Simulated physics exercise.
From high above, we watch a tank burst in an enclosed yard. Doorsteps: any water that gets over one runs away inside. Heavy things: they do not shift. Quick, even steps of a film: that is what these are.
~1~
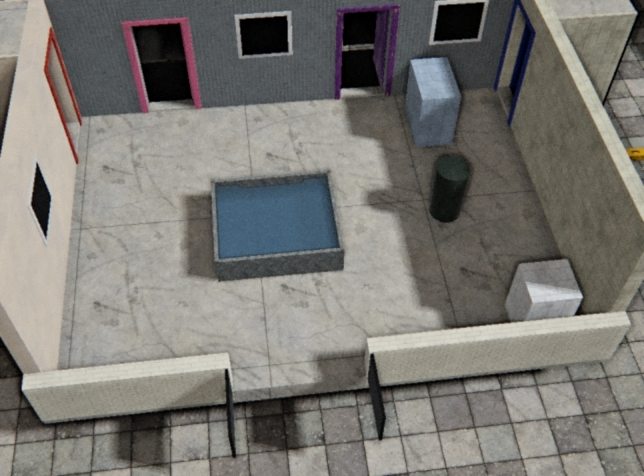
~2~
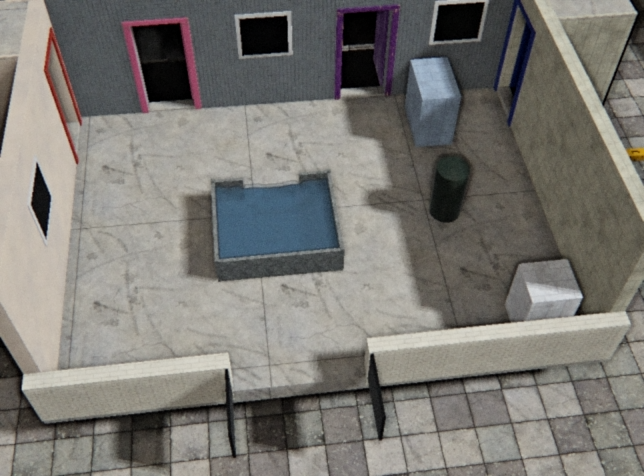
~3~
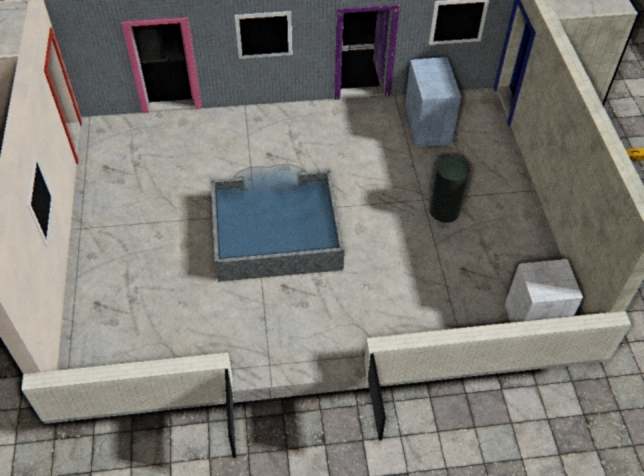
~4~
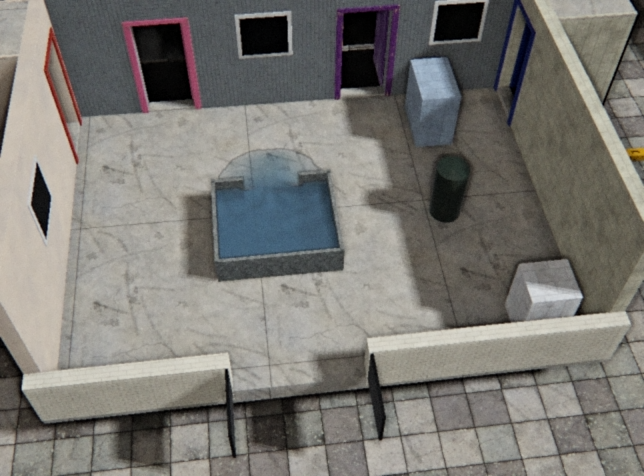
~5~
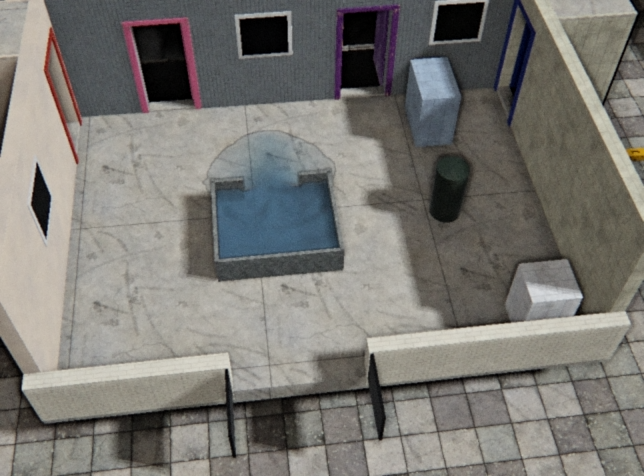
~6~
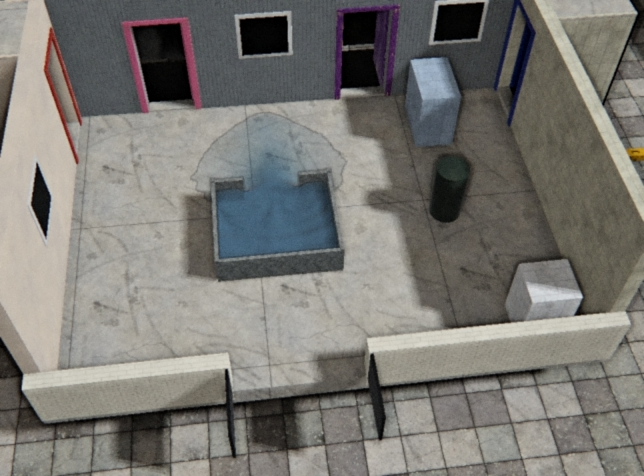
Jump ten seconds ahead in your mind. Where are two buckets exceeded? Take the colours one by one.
Result: I expect the red door to let through an acceptable amount; I expect the pink door to let through too much; I expect the blue door to let through an acceptable amount; I expect the purple door to let through too much.
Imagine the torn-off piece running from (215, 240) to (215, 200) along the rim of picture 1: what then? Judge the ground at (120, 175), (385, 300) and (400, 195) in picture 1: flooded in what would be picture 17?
Following the listed order, the three come out reached by the spill, not reached and not reached.
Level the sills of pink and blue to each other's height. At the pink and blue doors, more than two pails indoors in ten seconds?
My answer: At pink door the door misses the threshold, at blue door the door breaks the threshold.
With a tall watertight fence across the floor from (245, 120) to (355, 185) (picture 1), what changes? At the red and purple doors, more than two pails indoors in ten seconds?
Result - red door: Swamped; purple door: Safe.
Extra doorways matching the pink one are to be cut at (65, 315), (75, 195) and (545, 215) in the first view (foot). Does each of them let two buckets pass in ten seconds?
Taking the new doors in the order given: The first comes up short, the second comes up short, the third comes up short.
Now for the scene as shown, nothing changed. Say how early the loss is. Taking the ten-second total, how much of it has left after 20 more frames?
Near 50 in a hundred, I reckon.
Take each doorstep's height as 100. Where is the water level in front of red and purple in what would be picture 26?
First 110 percent, then 180 percent.
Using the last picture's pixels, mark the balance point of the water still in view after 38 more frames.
The balance point is around (279, 173).
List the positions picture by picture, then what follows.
The tank at (275, 217) is whole and still, in the first picture.
The front is at a hidden place, out from the gap on the tank's far side, in the second picture.
Water pours out on the tank's far side and has run to (246, 172), in the third picture.
The front is at (248, 155), out from the gap on the tank's far side, in the fourth picture.
Water pours out on the tank's far side and has run to (262, 134), in the fifth picture.
The front is at (272, 116), out from the gap on the tank's far side, in the sixth picture.
A moment on, water covers 15 % of the floor; the red door not reached, the pink door not reached, the blue door not reached, the purple door not reached.
Next, water covers 20 % of the floor; the red door not reached, the pink door under two buckets in, the blue door not reached, the purple door under two buckets in.
Then, water covers 25 % of the floor; the red door wet at the sill, nothing in, the pink door over two buckets in, the blue door wet at the sill, nothing in, the purple door over two buckets in.
Later, water covers 50 % of the floor; the red door under two buckets in, the pink door over two buckets in, the blue door under two buckets in, the purple door over two buckets in.
In the end, water covers 85 % of the floor; the red door under two buckets in, the pink door over two buckets in, the blue door under two buckets in, the purple door over two buckets in.
